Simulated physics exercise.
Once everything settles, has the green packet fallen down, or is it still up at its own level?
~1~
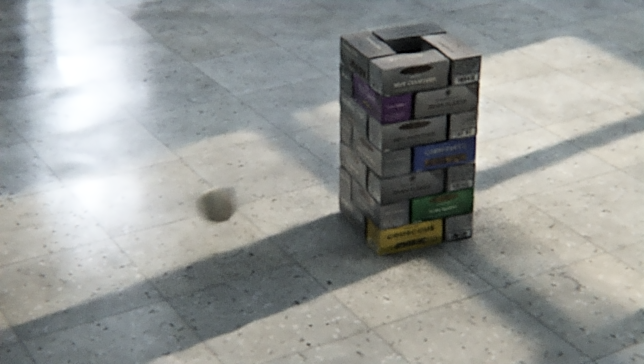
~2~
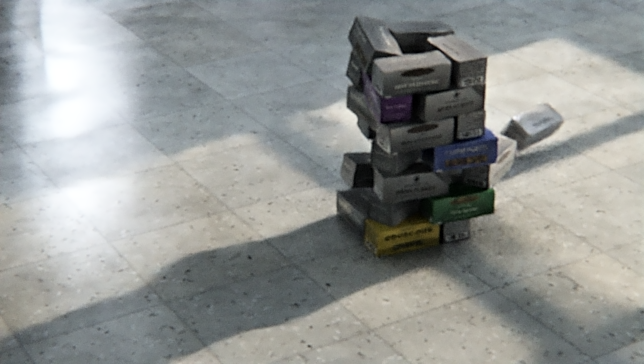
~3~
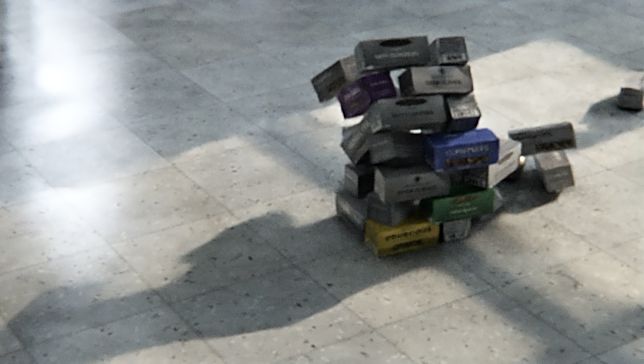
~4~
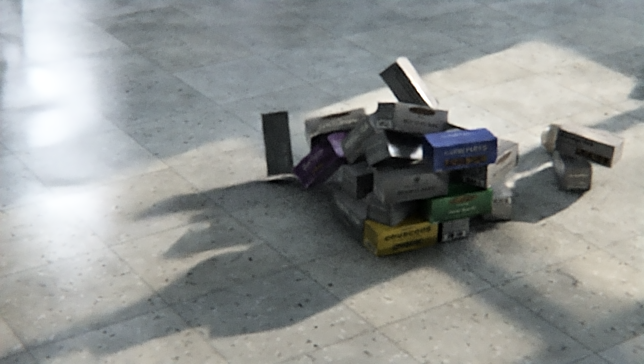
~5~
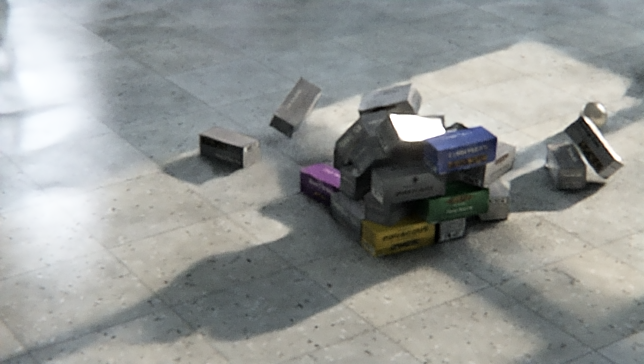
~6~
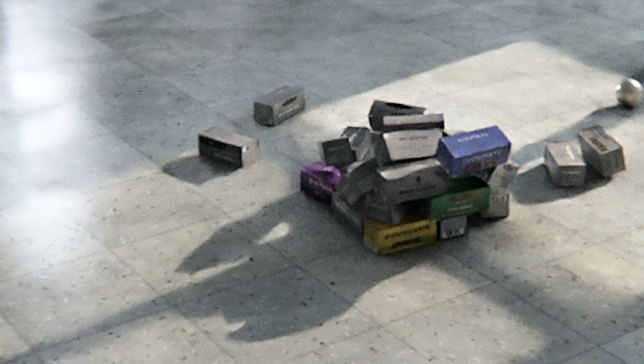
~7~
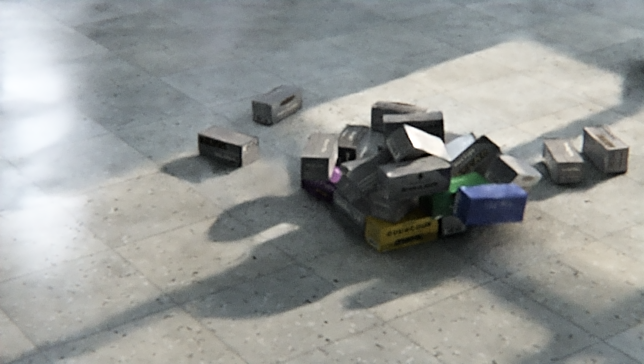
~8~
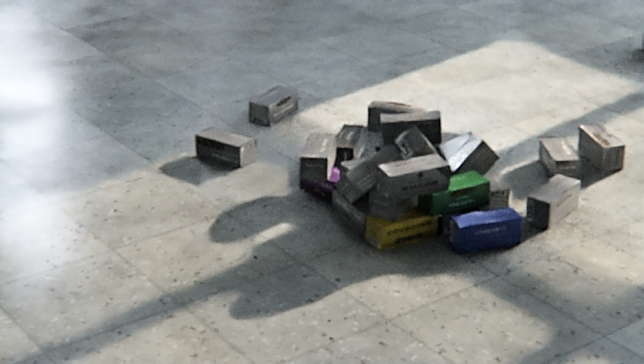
The green packet is still up at its own level, resting low in the heap just above the yellow one, while the blue packet lies on the floor in front.
